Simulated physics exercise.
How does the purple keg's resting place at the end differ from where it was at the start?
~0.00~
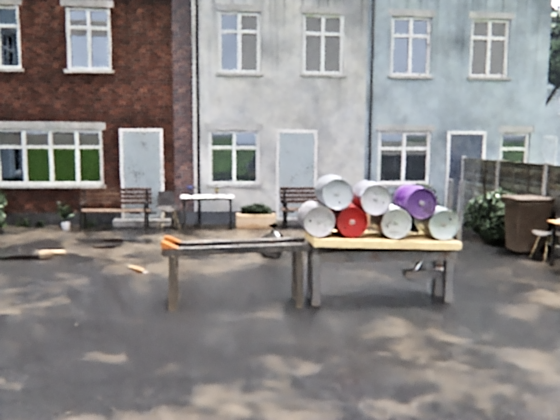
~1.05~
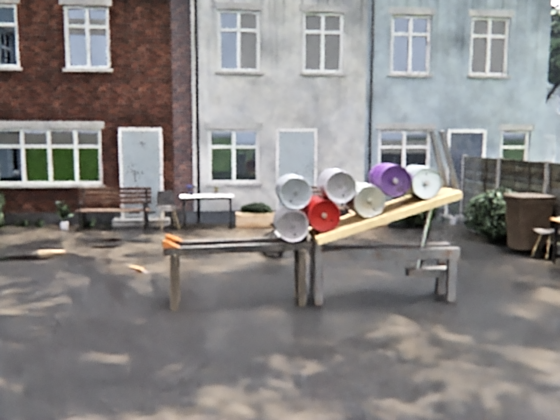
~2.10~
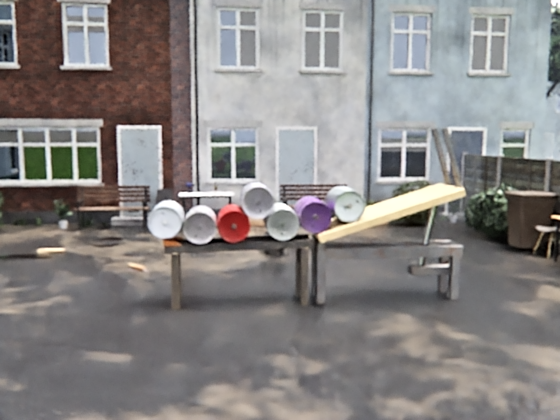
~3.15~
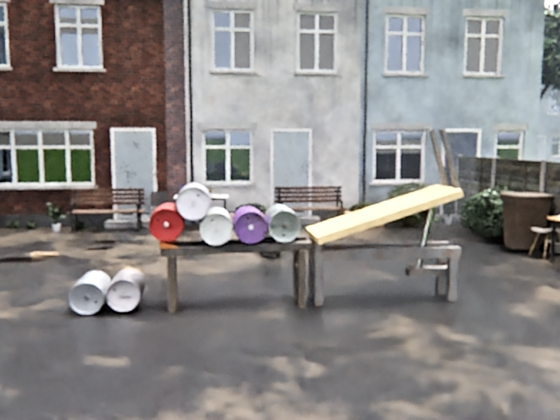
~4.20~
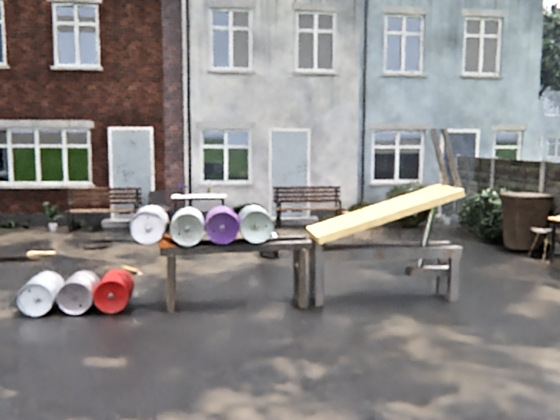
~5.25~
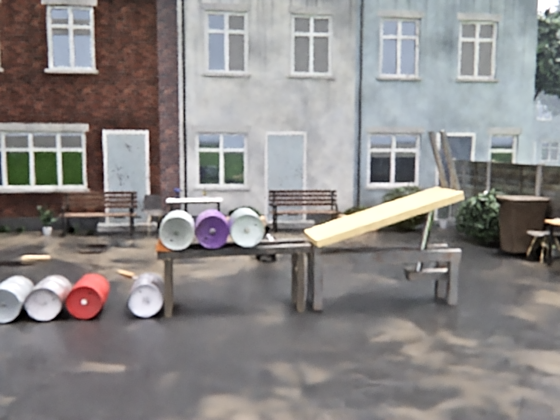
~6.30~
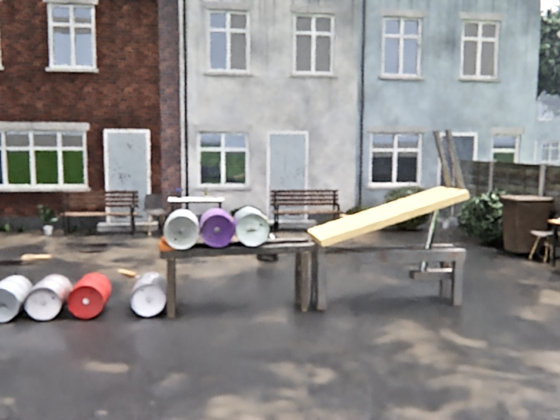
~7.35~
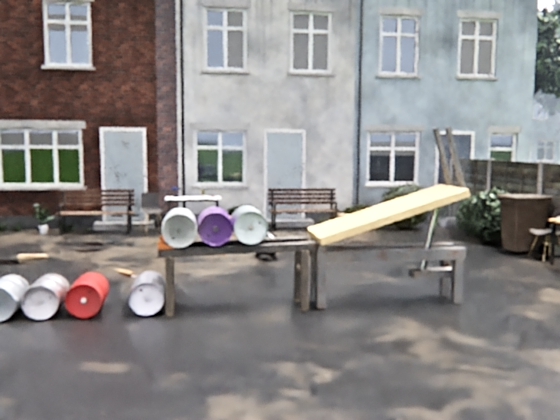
At the start the purple keg is stacked with the others on the level deck at the right. By the end it is lying on the rack to the left, between two pale kegs.
